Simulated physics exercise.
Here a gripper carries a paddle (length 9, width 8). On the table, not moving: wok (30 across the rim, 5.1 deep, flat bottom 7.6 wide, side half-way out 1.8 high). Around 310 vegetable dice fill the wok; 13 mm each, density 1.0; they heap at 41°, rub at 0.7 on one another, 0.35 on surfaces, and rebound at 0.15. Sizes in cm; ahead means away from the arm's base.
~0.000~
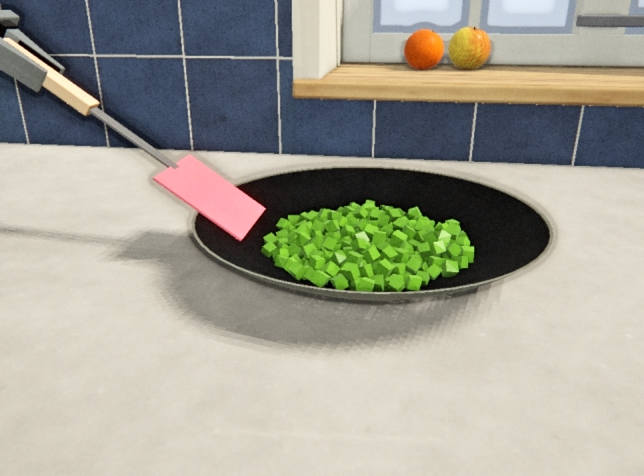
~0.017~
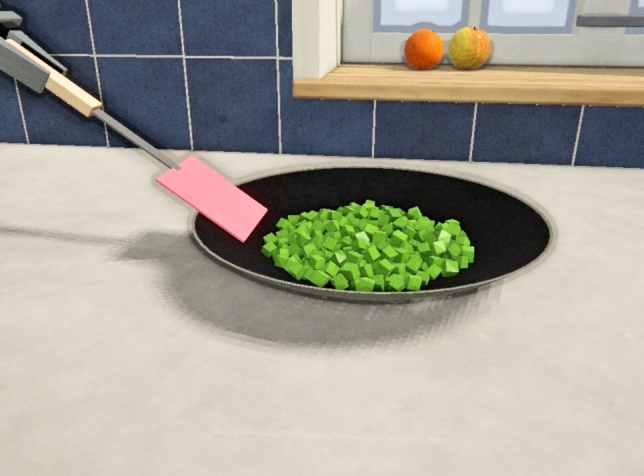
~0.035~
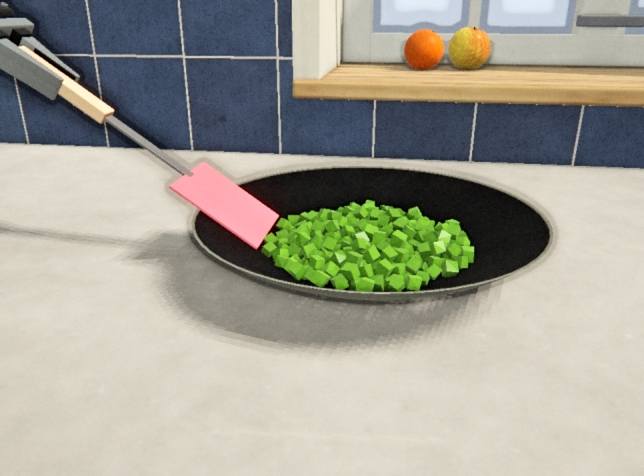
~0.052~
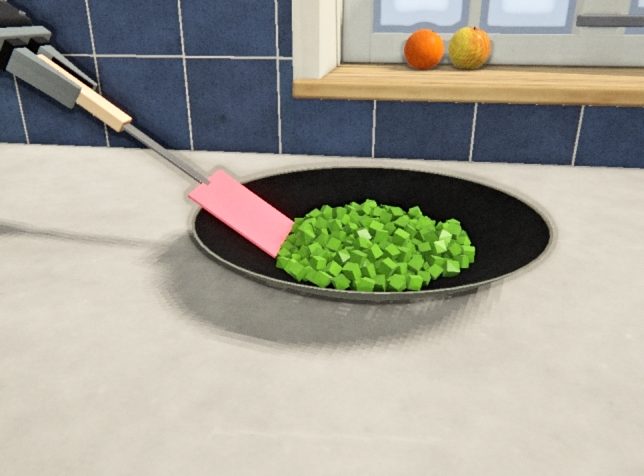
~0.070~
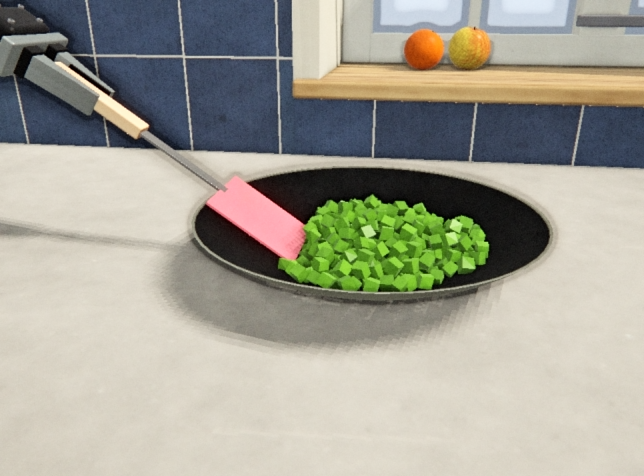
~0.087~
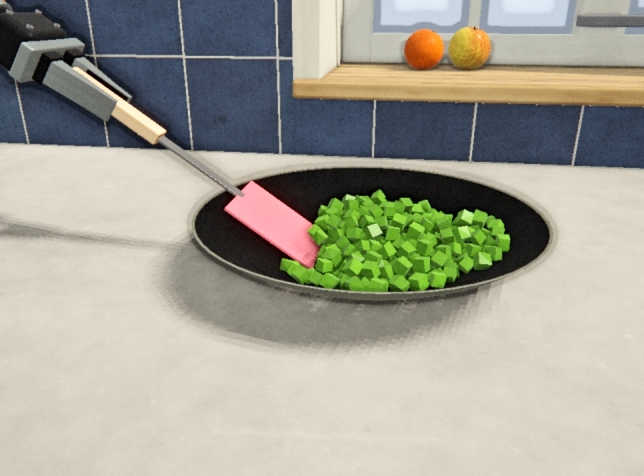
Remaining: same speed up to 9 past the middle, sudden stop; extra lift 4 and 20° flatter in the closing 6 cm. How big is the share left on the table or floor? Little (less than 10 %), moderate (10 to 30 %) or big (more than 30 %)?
Share on the table or floor: Big (more than 30 %).
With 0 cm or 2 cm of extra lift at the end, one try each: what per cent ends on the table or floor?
Some 40 and 40 per cent.
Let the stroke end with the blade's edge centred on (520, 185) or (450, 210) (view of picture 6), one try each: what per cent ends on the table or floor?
Some 60 and 20 per cent.
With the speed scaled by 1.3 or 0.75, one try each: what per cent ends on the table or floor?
Some 40 and 25 per cent.
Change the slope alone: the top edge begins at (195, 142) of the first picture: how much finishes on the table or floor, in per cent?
About 40 per cent.
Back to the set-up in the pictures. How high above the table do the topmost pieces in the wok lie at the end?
Some 6.5 cm.
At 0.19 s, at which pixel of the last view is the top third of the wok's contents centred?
Near (493, 215).
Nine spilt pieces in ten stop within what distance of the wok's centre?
Roughly 35 cm.
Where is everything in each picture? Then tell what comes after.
The first picture shows the paddle top edge at (172, 166), sloping 35°; upper third of the load around (371, 233), from x 270 to 470, top at y 205; 312 in the wok.
The second picture shows the paddle top edge at (175, 167), sloping 35°; upper third of the load around (371, 233), from x 270 to 470, top at y 205.
The third picture shows the paddle top edge at (187, 174), sloping 35°; upper third of the load around (371, 233), from x 270 to 470, top at y 205.
The fourth picture shows the paddle top edge at (205, 182), sloping 35°; upper third of the load around (372, 232), from x 285 to 470, top at y 205.
The fifth picture shows the paddle top edge at (222, 189), sloping 35°; upper third of the load around (382, 228), from x 285 to 480, top at y 205.
The sixth picture shows the paddle top edge at (239, 194), sloping 35°; upper third of the load around (399, 226), from x 285 to 505, top at y 200; 312 in the wok.
After 0.14 s, sloping 35°, highest piece 6 above the table; 312 in the wok.
After 0.19 s, sloping 29°, highest piece 7 above the table; 297 in the wok, 15 on the blade or in flight.
After 0.41 s, sloping 15°, highest piece 10 above the table; 193 in the wok, 95 on the table or floor, 24 on the blade or in flight.
After 1.46 s, sloping 15°, highest piece 6 above the table; 193 in the wok, 119 on the table or floor.
In the end, 193 in the wok, 119 on the table or floor. That is 38 % on the table or floor.
